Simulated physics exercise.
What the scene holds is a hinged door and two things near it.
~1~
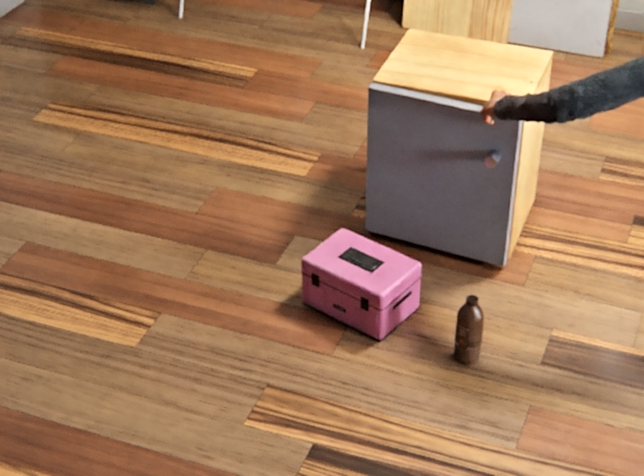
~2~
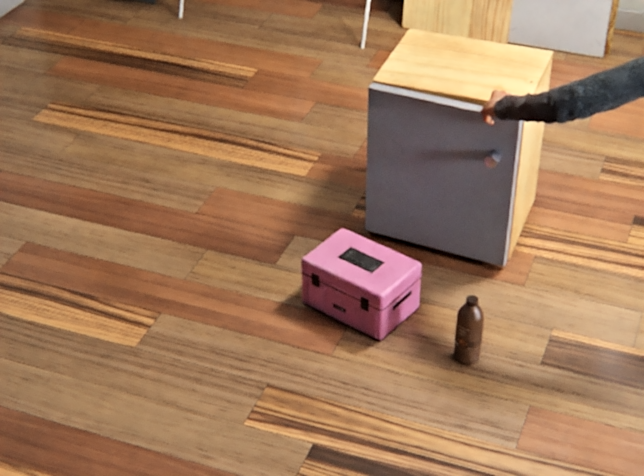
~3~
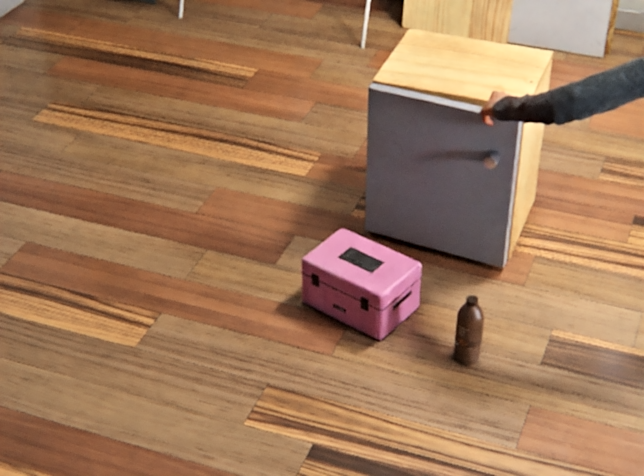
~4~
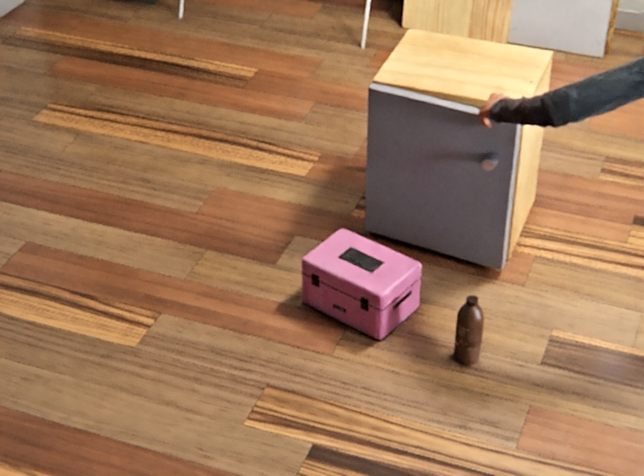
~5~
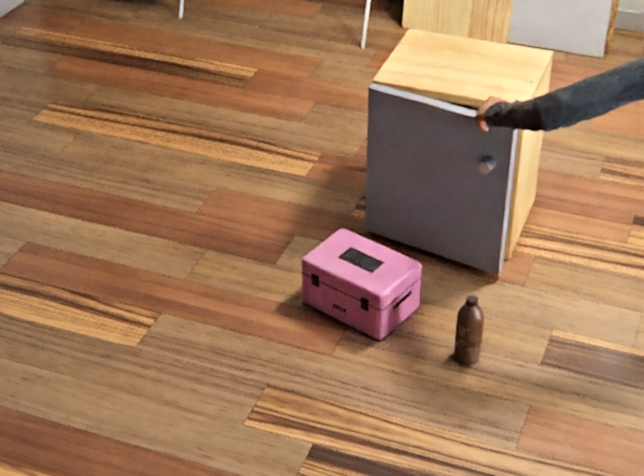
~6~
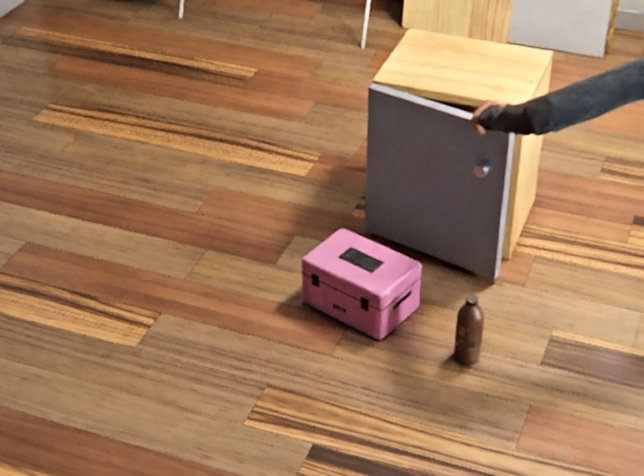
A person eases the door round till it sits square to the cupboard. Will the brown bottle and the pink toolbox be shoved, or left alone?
The brown bottle escapes contact, the pink toolbox gets knocked.
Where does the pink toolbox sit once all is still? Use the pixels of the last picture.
It ends up close to (263, 276).
Then, 1.52 s past the last view, door 62° open; brown bottle at rest near (470, 328); pink toolbox travelled a little near (327, 285).
Finally, the brown bottle stays untouched, near (470, 328); the pink toolbox gets shoved, near (263, 276).
